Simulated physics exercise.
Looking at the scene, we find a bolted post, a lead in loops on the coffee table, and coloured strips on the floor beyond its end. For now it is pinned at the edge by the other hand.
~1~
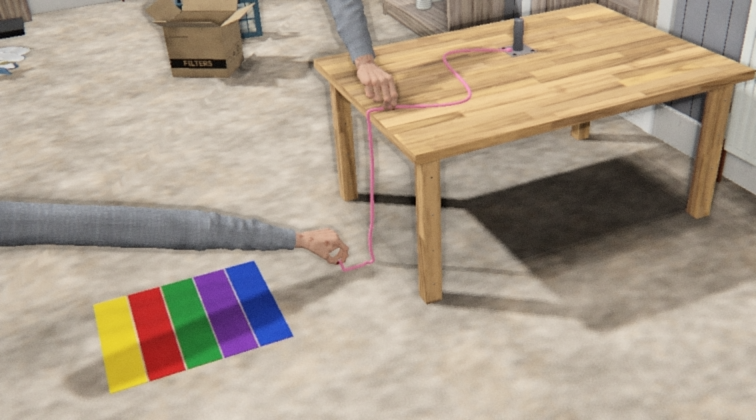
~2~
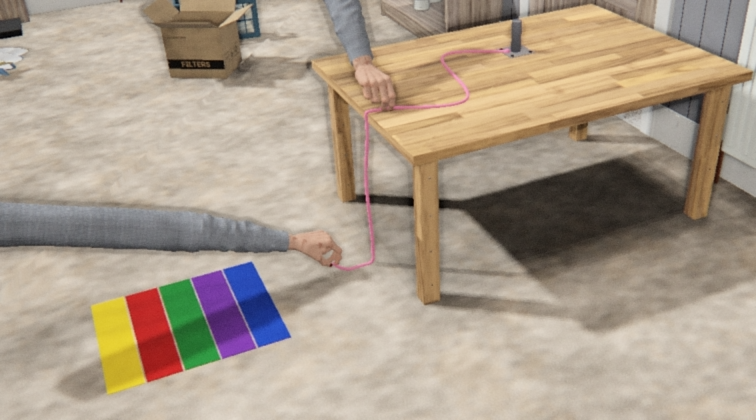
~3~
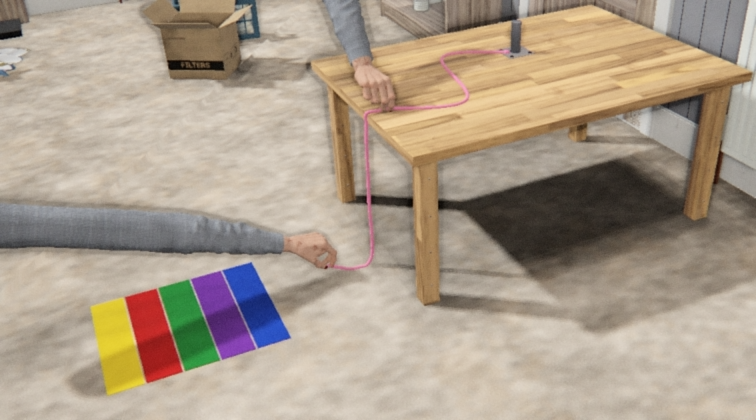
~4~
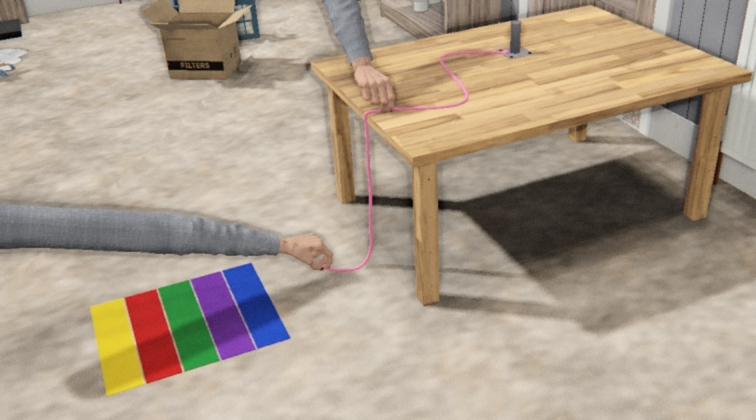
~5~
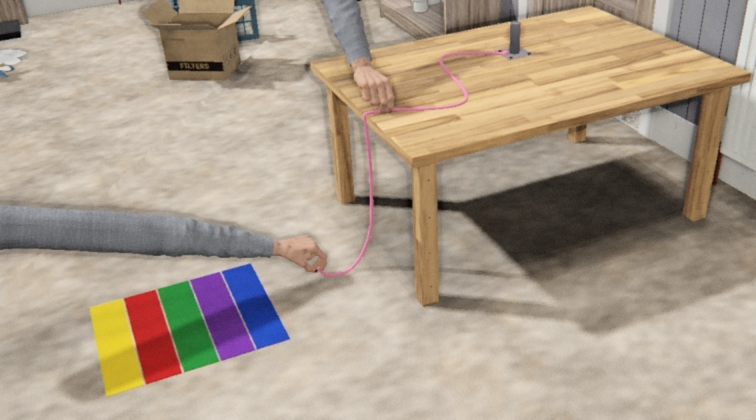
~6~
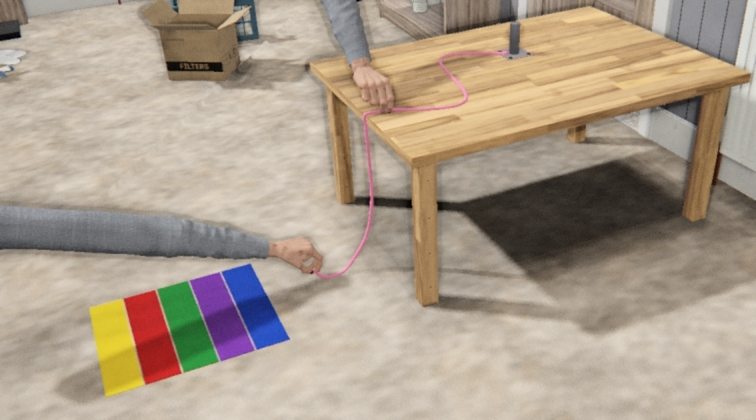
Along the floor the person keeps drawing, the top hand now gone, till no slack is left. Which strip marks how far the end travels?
The yellow strip.
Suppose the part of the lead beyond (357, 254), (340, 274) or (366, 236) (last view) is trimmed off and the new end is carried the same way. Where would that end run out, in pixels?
Try by try, the places come out as (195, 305), (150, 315) and (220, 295).
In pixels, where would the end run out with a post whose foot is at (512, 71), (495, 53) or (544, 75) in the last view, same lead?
(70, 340), (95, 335) and (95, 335), in that order.
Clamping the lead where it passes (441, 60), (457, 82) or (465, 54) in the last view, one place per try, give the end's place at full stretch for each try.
First try near (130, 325), second near (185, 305), third near (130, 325).
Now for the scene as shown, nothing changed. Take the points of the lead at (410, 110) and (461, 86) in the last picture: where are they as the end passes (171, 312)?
To (349, 160) and (393, 94).
Soon after, end near (171, 312); over green.
Then, end near (133, 323); over red.
At full stretch, end near (111, 329); over yellow. It gets as far as the yellow strip.
